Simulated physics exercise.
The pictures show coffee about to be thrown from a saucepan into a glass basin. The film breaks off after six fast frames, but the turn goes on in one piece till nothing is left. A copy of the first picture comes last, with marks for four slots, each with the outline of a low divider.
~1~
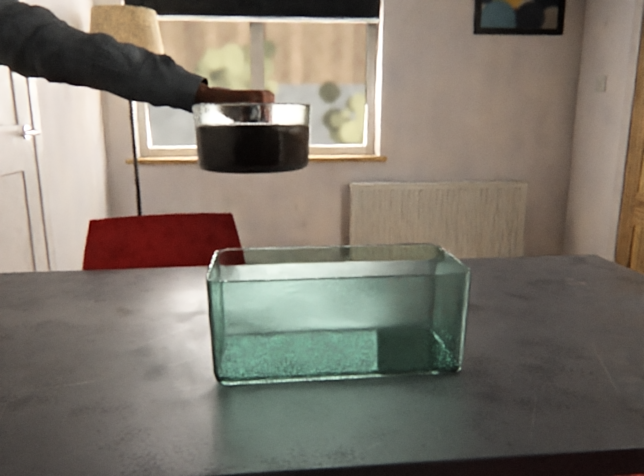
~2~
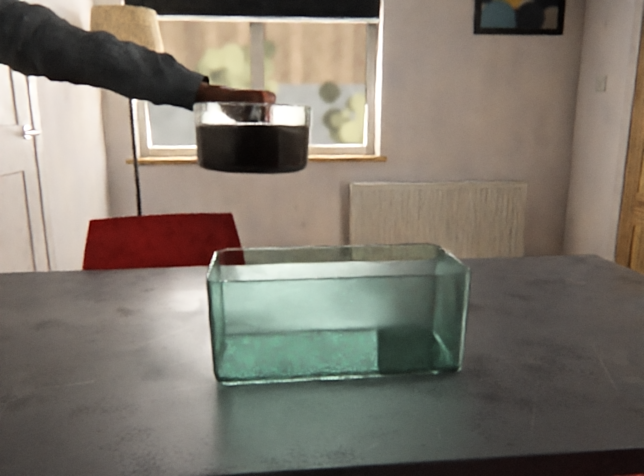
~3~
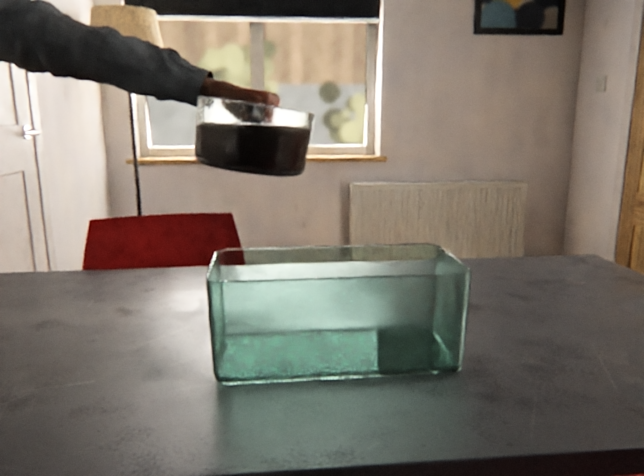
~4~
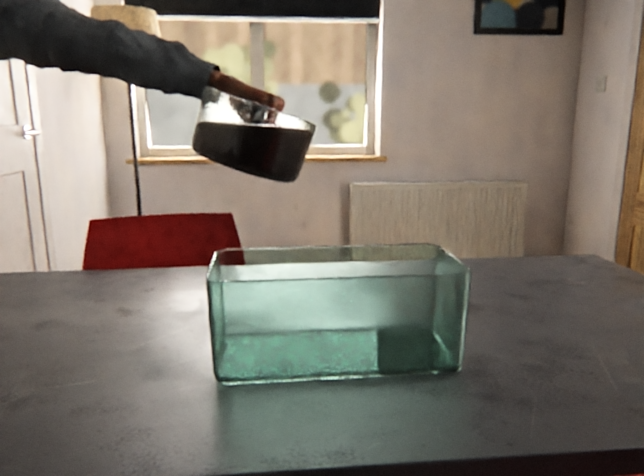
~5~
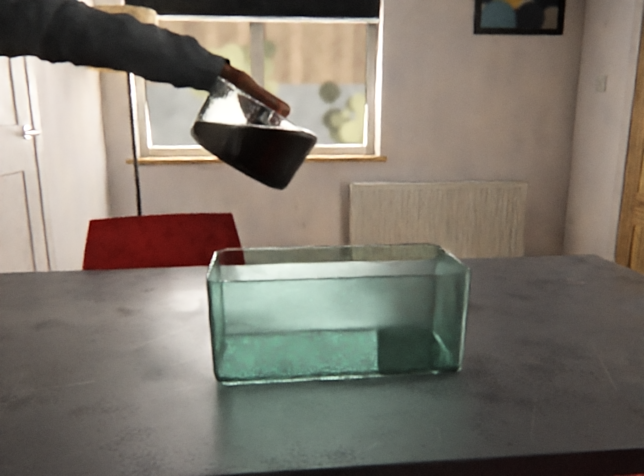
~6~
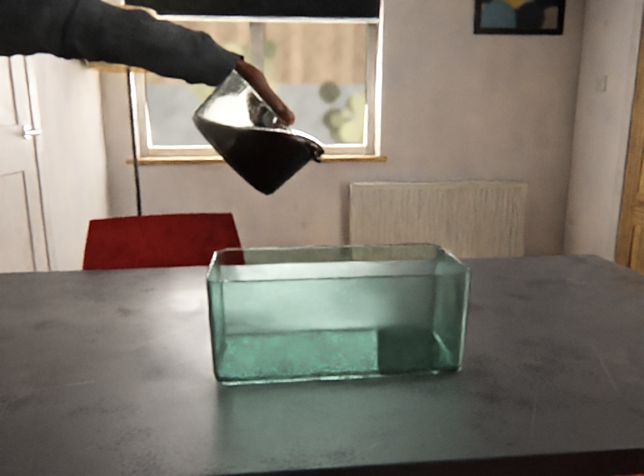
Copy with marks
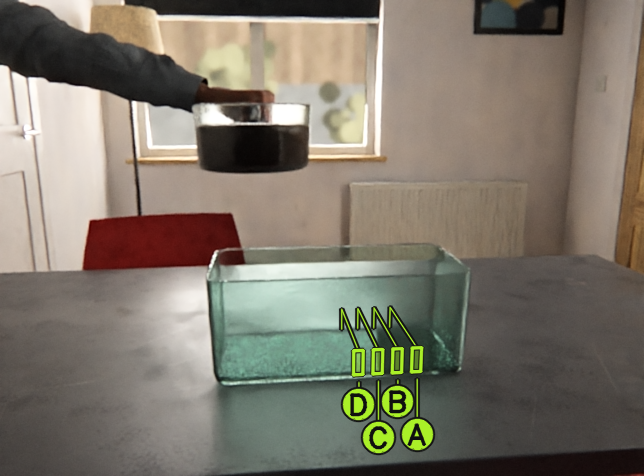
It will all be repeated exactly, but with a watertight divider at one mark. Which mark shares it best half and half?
I would pick position D.
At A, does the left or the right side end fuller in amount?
The left one.
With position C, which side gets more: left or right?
The left side.
On the marked copy, A at (417, 378); B at (397, 379); C at (378, 381); D at (358, 382).
Choosing A, about 77 % ends left of the wall and 18 % right of it; 5 % is lost outside.
Choosing B, about 82 % ends left of the wall and 13 % right of it; 4 % is lost outside.
Choosing C, about 70 % ends left of the wall and 25 % right of it; 5 % is lost outside.
Choosing D, about 50 % ends left of the wall and 48 % right of it.
